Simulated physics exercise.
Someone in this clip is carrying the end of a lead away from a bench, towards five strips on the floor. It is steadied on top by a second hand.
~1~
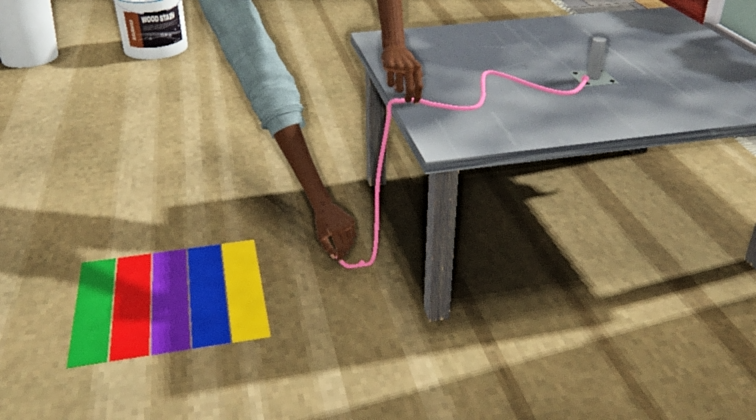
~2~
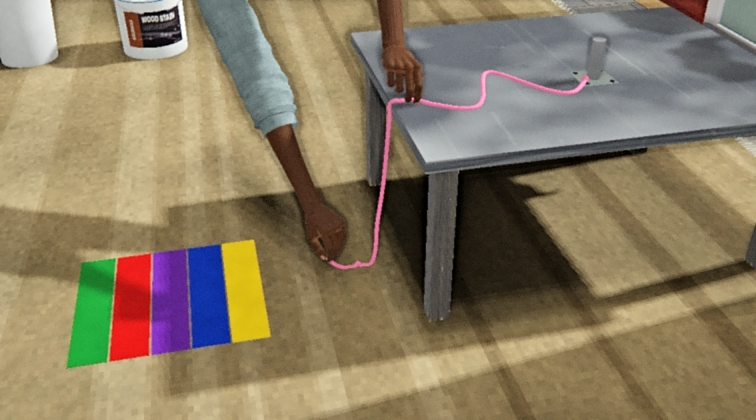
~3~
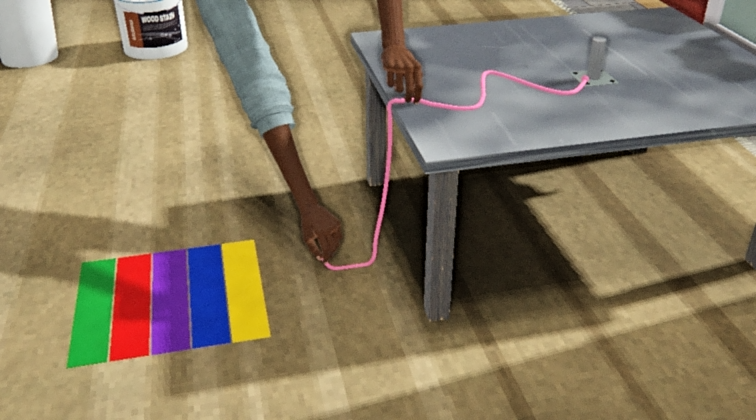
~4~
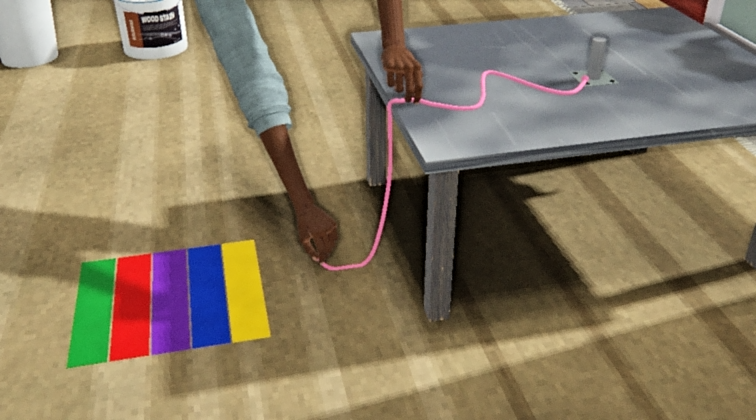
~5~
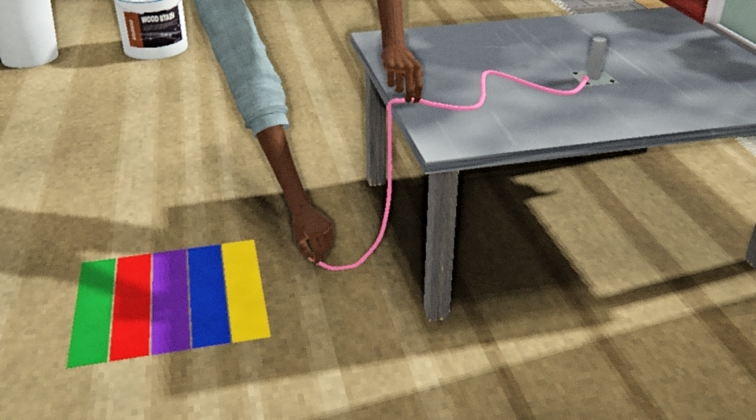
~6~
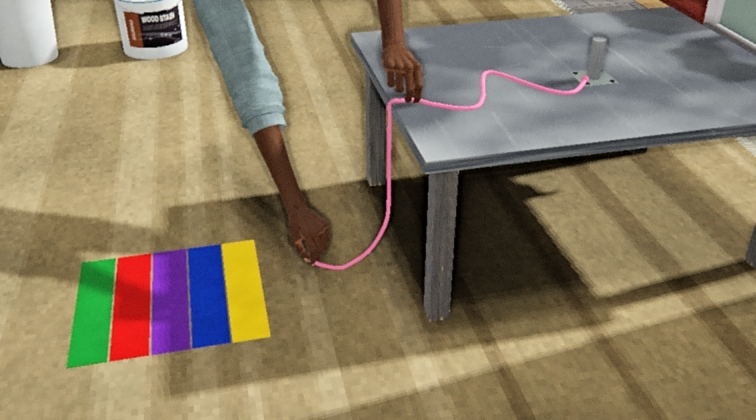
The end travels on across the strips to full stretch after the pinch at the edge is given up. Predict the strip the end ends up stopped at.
The end ends up at the green strip.
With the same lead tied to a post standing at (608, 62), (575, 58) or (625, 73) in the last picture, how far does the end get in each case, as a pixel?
Try by try, about (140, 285), (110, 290) and (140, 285).
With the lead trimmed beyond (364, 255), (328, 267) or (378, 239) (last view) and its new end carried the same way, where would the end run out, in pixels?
One spot per try: (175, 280), (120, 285), and (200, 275).
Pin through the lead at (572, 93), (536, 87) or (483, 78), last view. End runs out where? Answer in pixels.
(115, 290), (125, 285), (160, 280).
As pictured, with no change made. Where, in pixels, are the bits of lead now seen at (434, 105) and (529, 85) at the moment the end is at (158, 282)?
The first sits at about (370, 154) and the second at about (502, 84).
Soon after, end near (158, 282); over purple.
Then, end near (117, 287); over red.
At full stretch, end near (95, 290); over green. The green one.
